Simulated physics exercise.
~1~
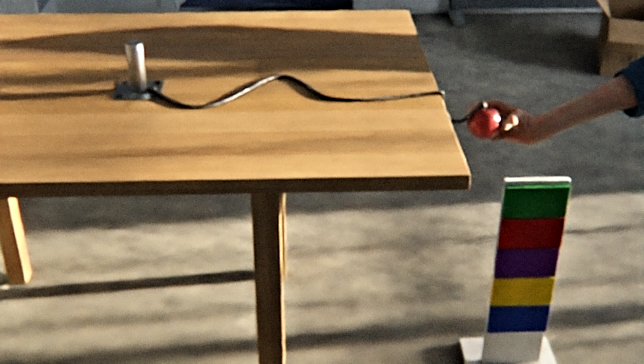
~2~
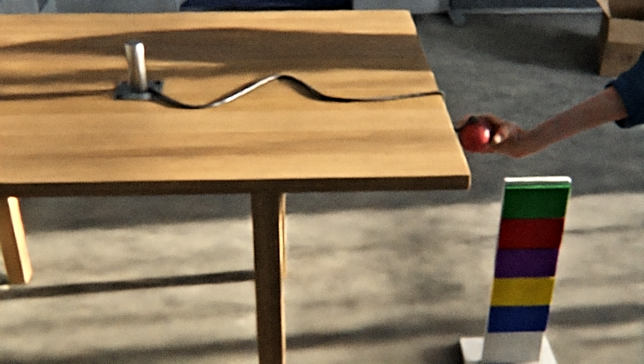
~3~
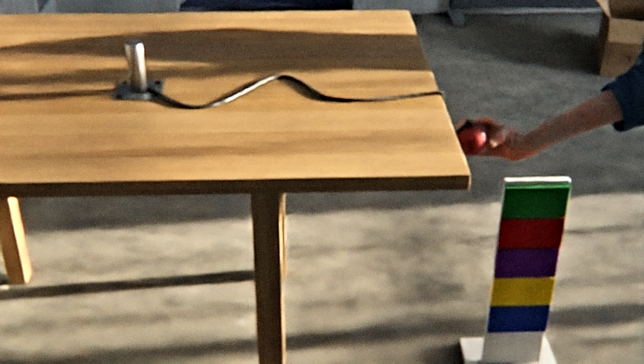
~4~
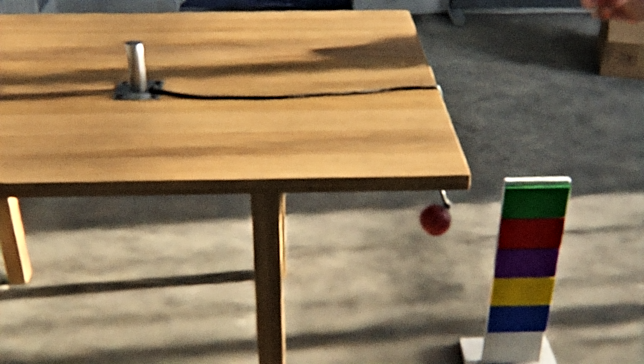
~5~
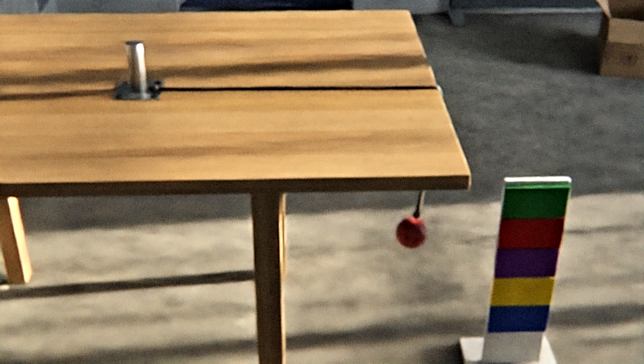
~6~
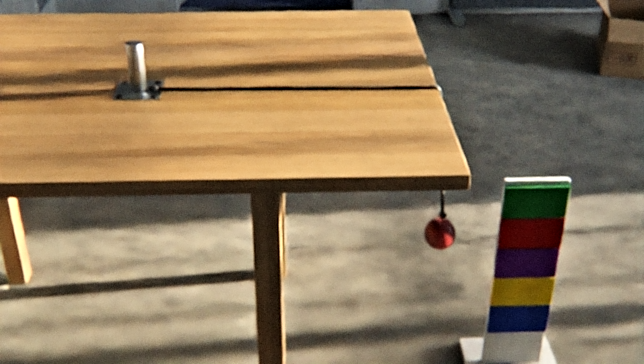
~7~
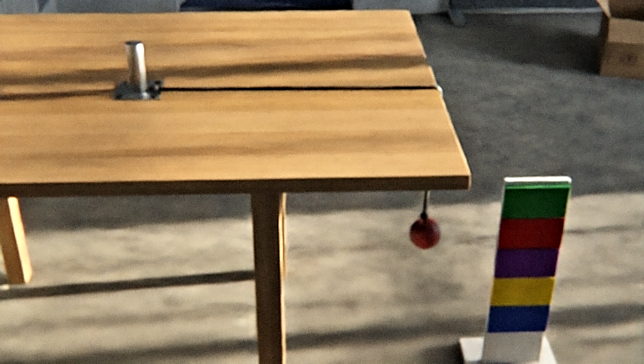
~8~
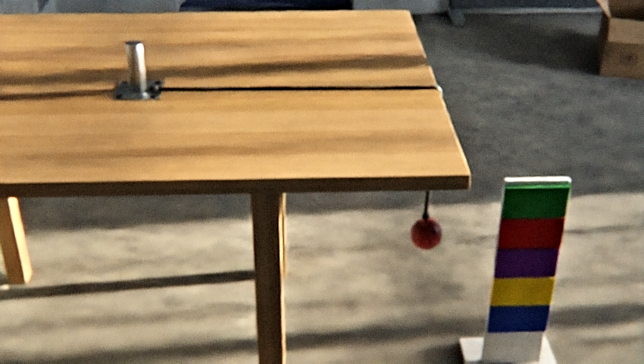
At a wooden table beside a board of coloured bands, a hand lowered a red apple on a dark cord past the edge and let go; the cord pulled straight, and the apple dropped, swung briefly, and ended up hanging level with the red band.
